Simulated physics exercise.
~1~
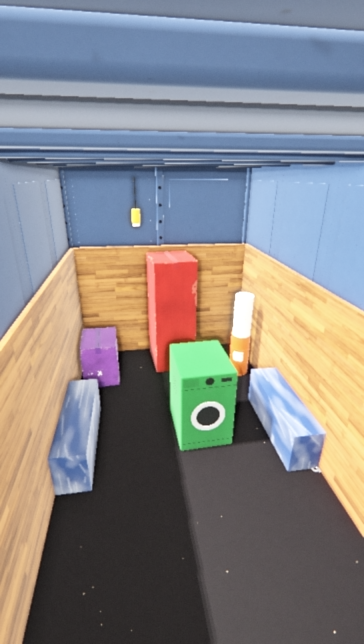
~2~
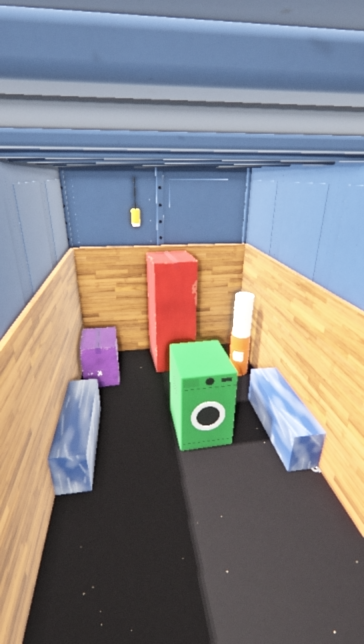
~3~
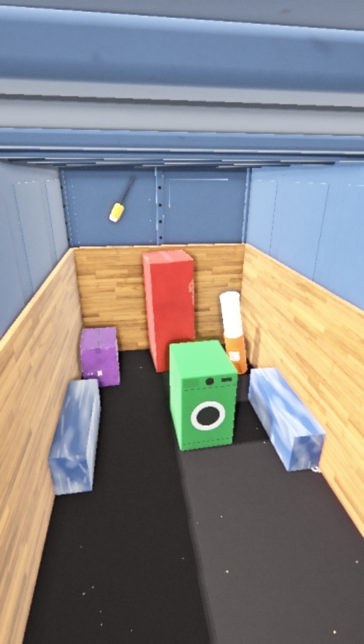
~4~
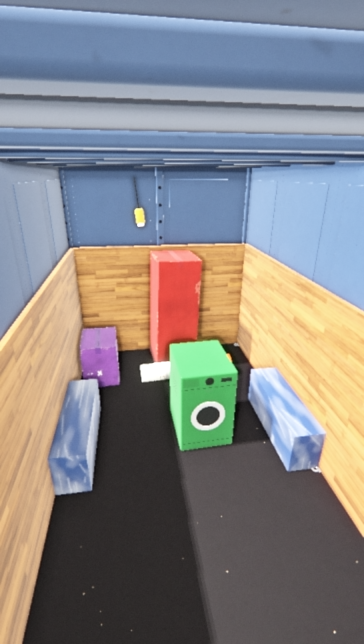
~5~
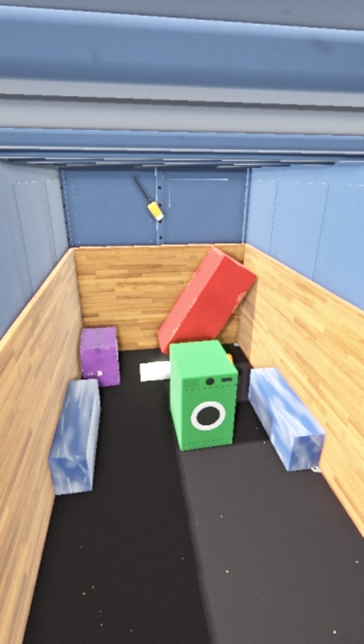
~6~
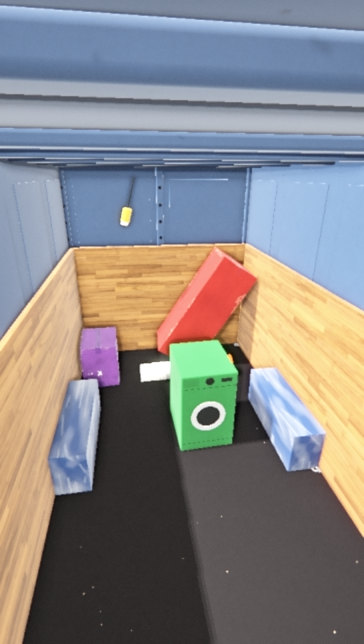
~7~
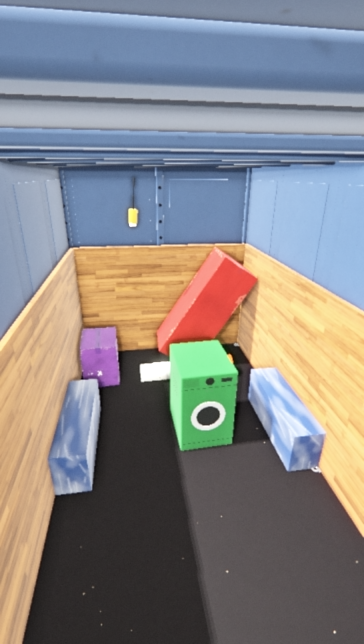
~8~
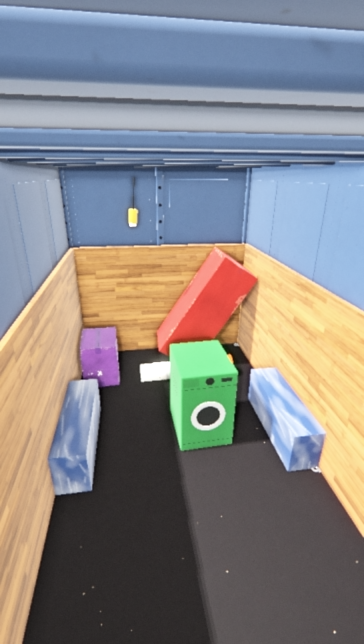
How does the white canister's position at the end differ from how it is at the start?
At the start the white canister stands upright on top of the orange one, to the right of the red box. At the end it lies on its side on the floor, just left of the green appliance.
